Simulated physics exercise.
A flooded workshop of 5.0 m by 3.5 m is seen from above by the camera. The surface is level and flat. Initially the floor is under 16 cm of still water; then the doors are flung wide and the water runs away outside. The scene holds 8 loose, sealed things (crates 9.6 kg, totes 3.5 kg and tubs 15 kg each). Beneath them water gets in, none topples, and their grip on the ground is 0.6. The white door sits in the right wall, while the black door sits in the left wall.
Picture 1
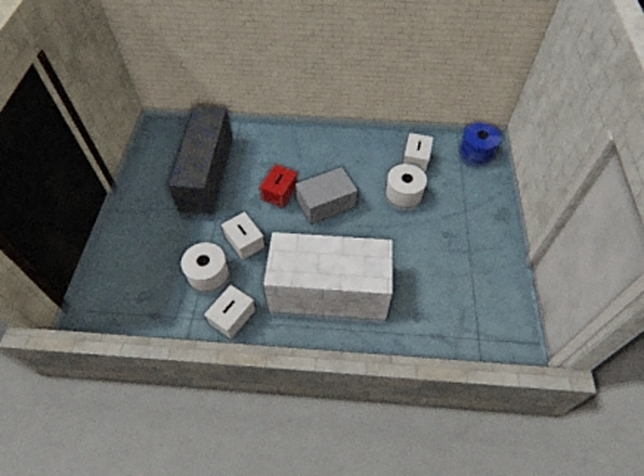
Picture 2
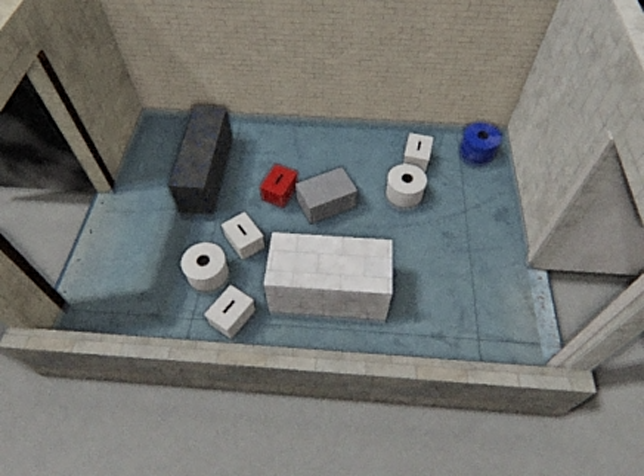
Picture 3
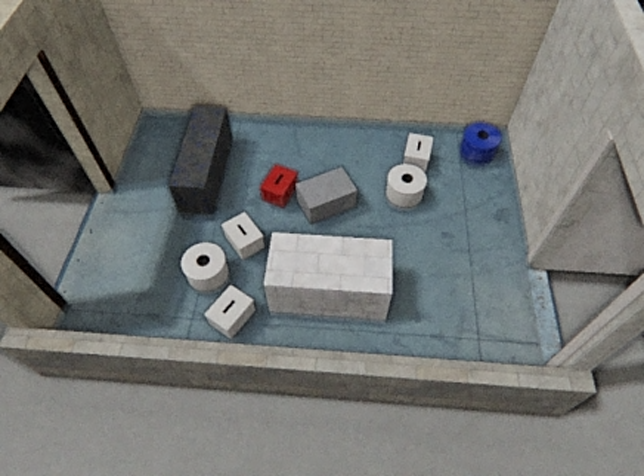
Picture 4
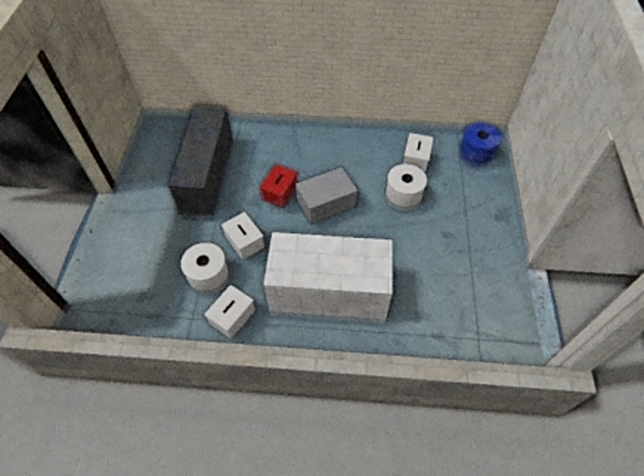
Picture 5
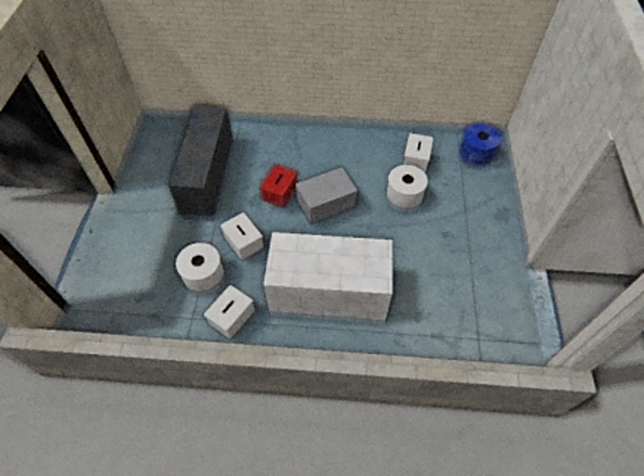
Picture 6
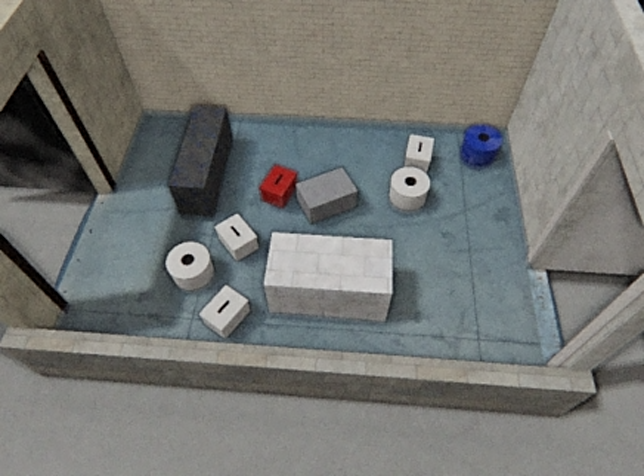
Both side doors open, and a few of the small white floats drift slightly.
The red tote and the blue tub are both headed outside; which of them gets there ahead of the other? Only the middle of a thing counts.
It is the red one that gets there first.
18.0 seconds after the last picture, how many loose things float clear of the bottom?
Just then, the number is 1.
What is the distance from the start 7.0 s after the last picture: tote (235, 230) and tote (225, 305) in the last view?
For the first it's washed out, and for the second it's 150 cm.
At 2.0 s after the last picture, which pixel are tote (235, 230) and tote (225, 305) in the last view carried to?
I'd say close to (177, 254) and close to (179, 313).
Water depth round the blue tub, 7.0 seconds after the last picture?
Close to 8 centimetres.
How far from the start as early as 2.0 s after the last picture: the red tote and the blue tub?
By then roughly 30 cm and 20 cm, respectively.
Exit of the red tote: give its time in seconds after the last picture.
Roughly 12.5 s, I'd say.
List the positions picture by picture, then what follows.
In the first picture, the red tote at (279, 180), afloat; the blue tub at (483, 135) floats; 16 cm deep round most things; 0 of 8 have shifted.
In the second picture, the red tote at (279, 180) floats; the blue tub at (483, 135), afloat; 16 cm deep round most things; 0 of 8 have shifted.
In the third picture, the red tote at (279, 180), afloat; the blue tub at (483, 135), afloat; 16 cm deep round most things; 0 of 8 have shifted.
In the fourth picture, the red tote at (279, 180) floats; the blue tub at (483, 135) floats; about 2370 L in view; 0 of 8 have shifted.
In the fifth picture, the red tote at (279, 180), afloat; the blue tub at (483, 136), afloat; about 2290 L in view; 1 of 8 have shifted.
In the sixth picture, the red tote at (279, 180), afloat; the blue tub at (484, 138), afloat, 3 cm from its start; 15 cm deep round most things; 4 of 8 have shifted.
Then, 2.0 s after the last picture the red tote is near (267, 201), 0.3 m from its start, afloat; the blue tub is near (491, 151), 0.2 m from its start, afloat; 0 of 8 are out; 8 afloat.
Then, 7.0 s after the last picture the red tote is near (173, 265), 1.6 m from its start, afloat; the blue tub is near (492, 170), 0.5 m from its start, aground; 2 of 8 are out; 4 afloat.
Then, 14.0 s after the last picture the red tote has gone out (12.7 s after the last picture); the blue tub is near (492, 170), 0.5 m from its start, aground; 5 of 8 are out; 1 afloat.
Then, 18.0 s after the last picture the red tote has gone out (12.7 s after the last picture); the blue tub is near (492, 170), 0.5 m from its start, aground; 5 of 8 are out; 1 afloat.
